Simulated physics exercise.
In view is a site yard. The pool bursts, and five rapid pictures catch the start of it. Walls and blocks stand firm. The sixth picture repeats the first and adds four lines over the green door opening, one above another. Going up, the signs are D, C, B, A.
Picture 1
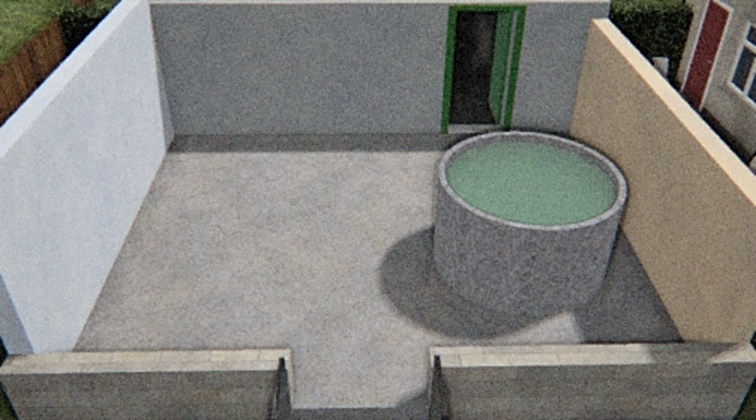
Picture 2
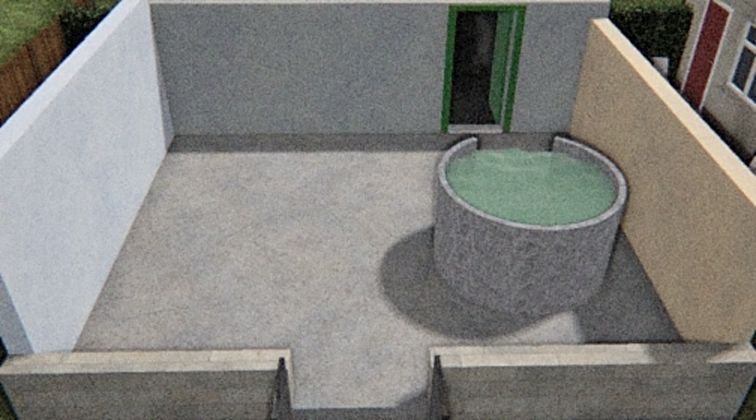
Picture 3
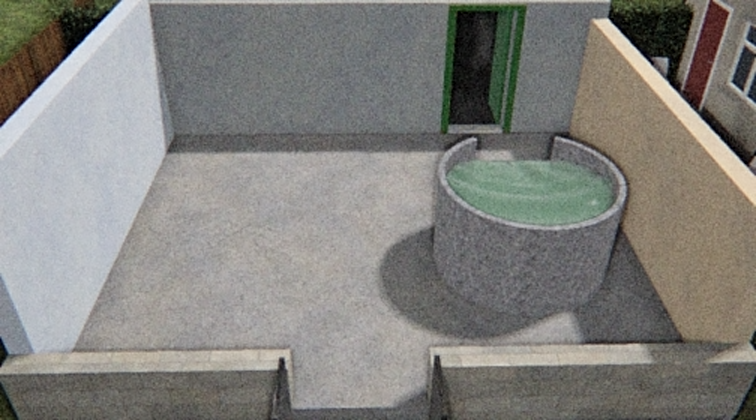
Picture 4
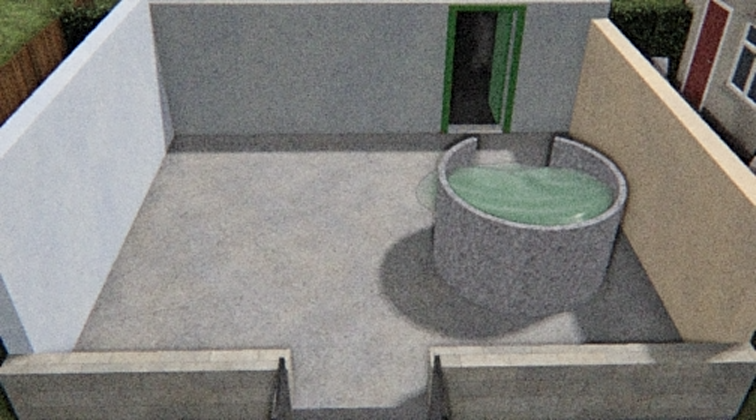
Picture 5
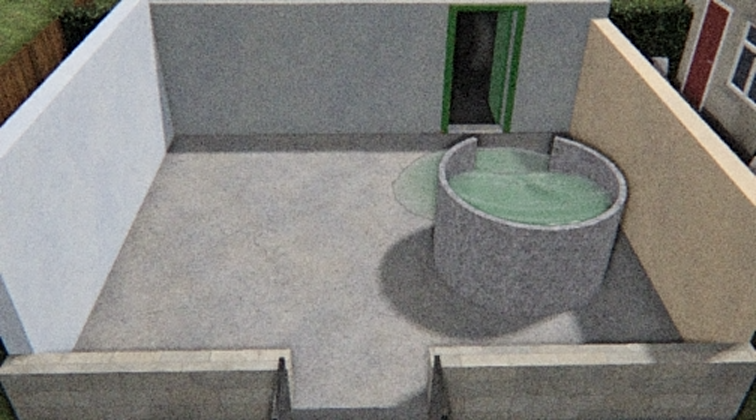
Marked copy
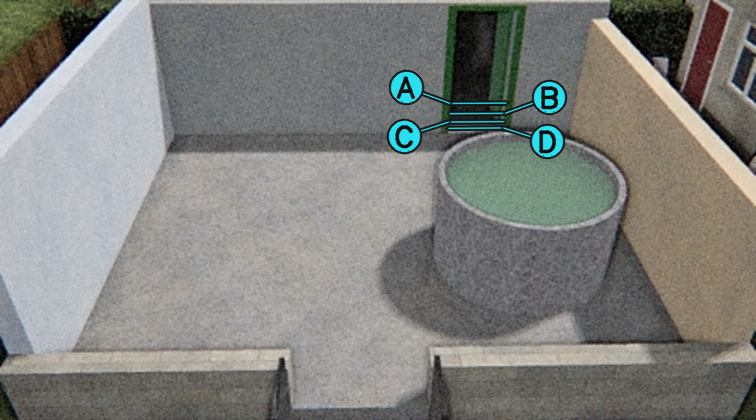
Green water pouring from a gap opened in the back of a round grey pool, spreading leftward across a walled yard.
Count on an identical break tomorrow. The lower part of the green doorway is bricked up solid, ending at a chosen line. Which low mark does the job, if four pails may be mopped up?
Height A.
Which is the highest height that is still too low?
That would be B.
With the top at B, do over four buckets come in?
Yes, it does.
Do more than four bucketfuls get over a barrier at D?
Yes.
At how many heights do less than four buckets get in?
One of the four.
On the marked copy, A at (478, 103); B at (477, 113); C at (476, 121); D at (475, 128); from the bottom up D, C, B, A.
If A is chosen, a bucket or two gets in.
If B is chosen, about 14 bucketfuls get in.
If C is chosen, dozens of bucketfuls pour in.
If D is chosen, dozens of bucketfuls pour in.
